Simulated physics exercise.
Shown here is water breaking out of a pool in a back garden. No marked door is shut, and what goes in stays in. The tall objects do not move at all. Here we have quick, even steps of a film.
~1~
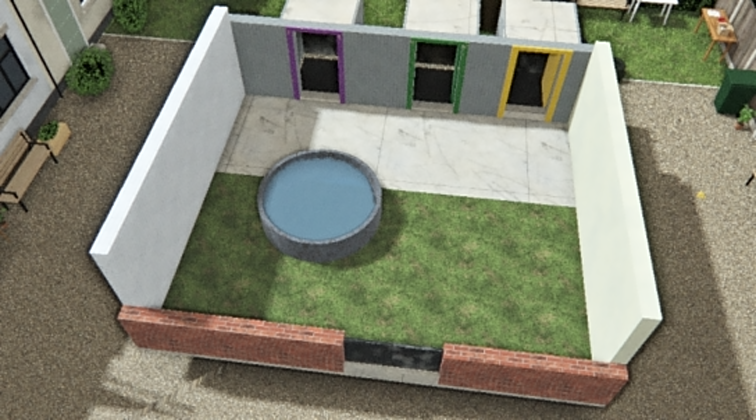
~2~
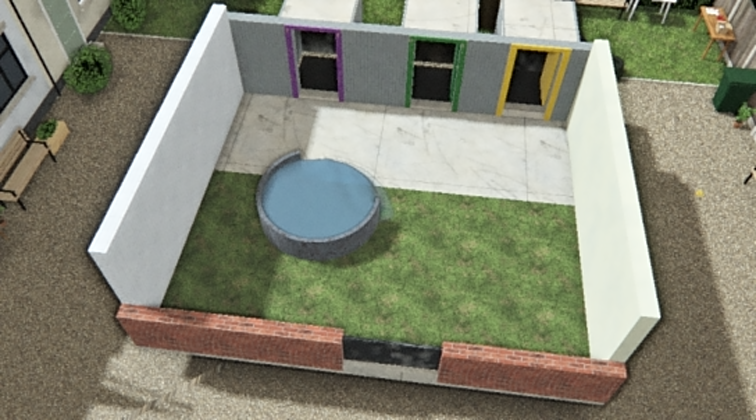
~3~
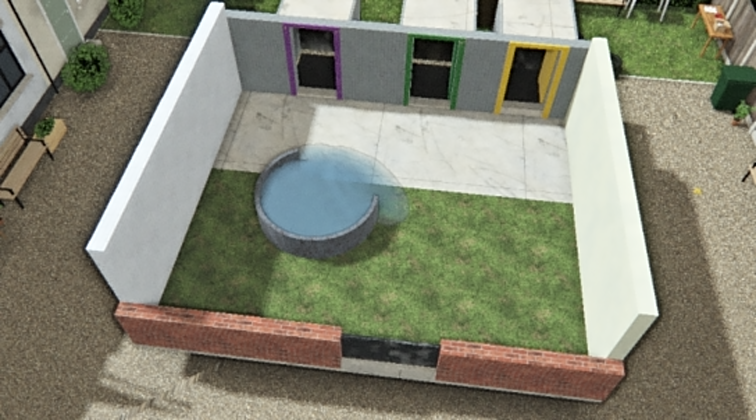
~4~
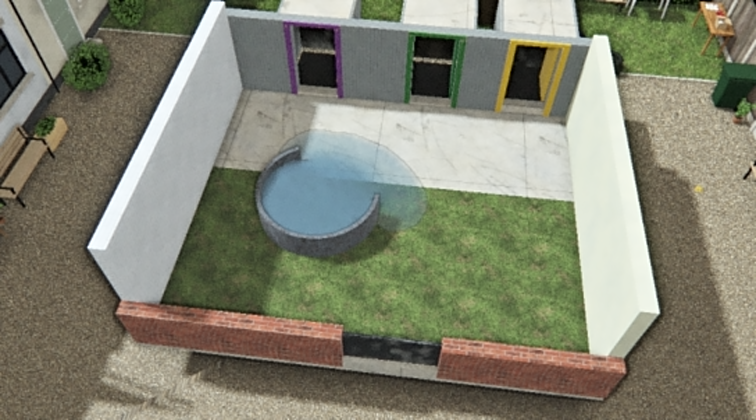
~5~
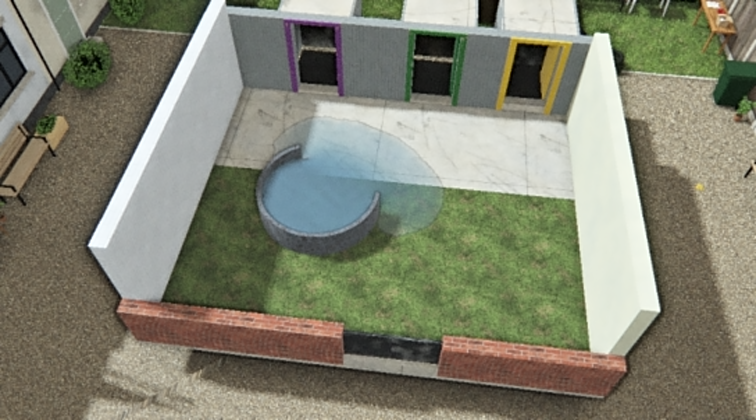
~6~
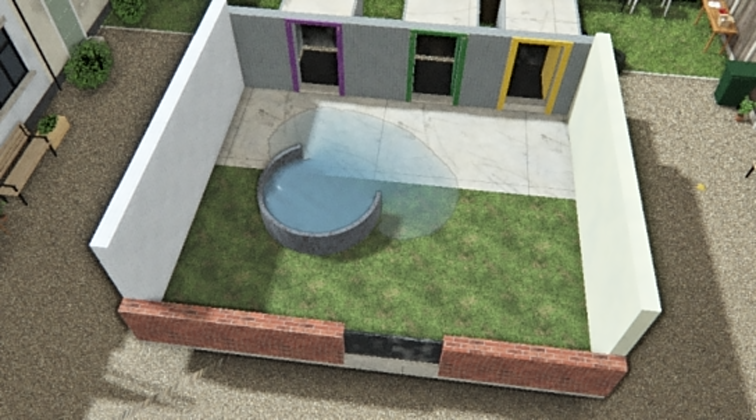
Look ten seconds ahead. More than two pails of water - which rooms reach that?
The green door will go over two buckets; the purple door will go over two buckets; the yellow door will keep to two buckets.
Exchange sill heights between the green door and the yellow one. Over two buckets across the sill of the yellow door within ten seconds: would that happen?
In that case the yellow one breaks the cap, I reckon.
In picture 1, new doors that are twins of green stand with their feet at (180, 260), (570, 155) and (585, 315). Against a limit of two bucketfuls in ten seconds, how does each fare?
Going door by door: The first remains below the limit, the second runs past the limit, the third remains below the limit.
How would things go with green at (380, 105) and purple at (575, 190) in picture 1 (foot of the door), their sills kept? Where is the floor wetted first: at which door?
The door marked green is first.
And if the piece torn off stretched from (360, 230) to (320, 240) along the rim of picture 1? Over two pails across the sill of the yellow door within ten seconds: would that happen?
Yellow: Remains below.
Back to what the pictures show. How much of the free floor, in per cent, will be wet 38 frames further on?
About 65 per cent.
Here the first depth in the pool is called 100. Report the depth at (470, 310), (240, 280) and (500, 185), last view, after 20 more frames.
Readings in sequence: 0, 0, 6 percent.
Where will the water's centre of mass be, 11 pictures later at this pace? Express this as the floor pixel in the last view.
(375, 161).
A moment on, water covers 35 % of the floor; the green door wet at the sill, nothing in, the purple door under two buckets in, the yellow door not reached.
Next, water covers 40 % of the floor; the green door over two buckets in, the purple door over two buckets in, the yellow door wet at the sill, nothing in.
Then, water covers 50 % of the floor; the green door far over two buckets in, the purple door far over two buckets in, the yellow door wet at the sill, nothing in.
Later, water covers 65 % of the floor; the green door far over two buckets in, the purple door far over two buckets in, the yellow door wet at the sill, nothing in.
In the end, water covers 90 % of the floor; the green door far over two buckets in, the purple door far over two buckets in, the yellow door wet at the sill, nothing in.
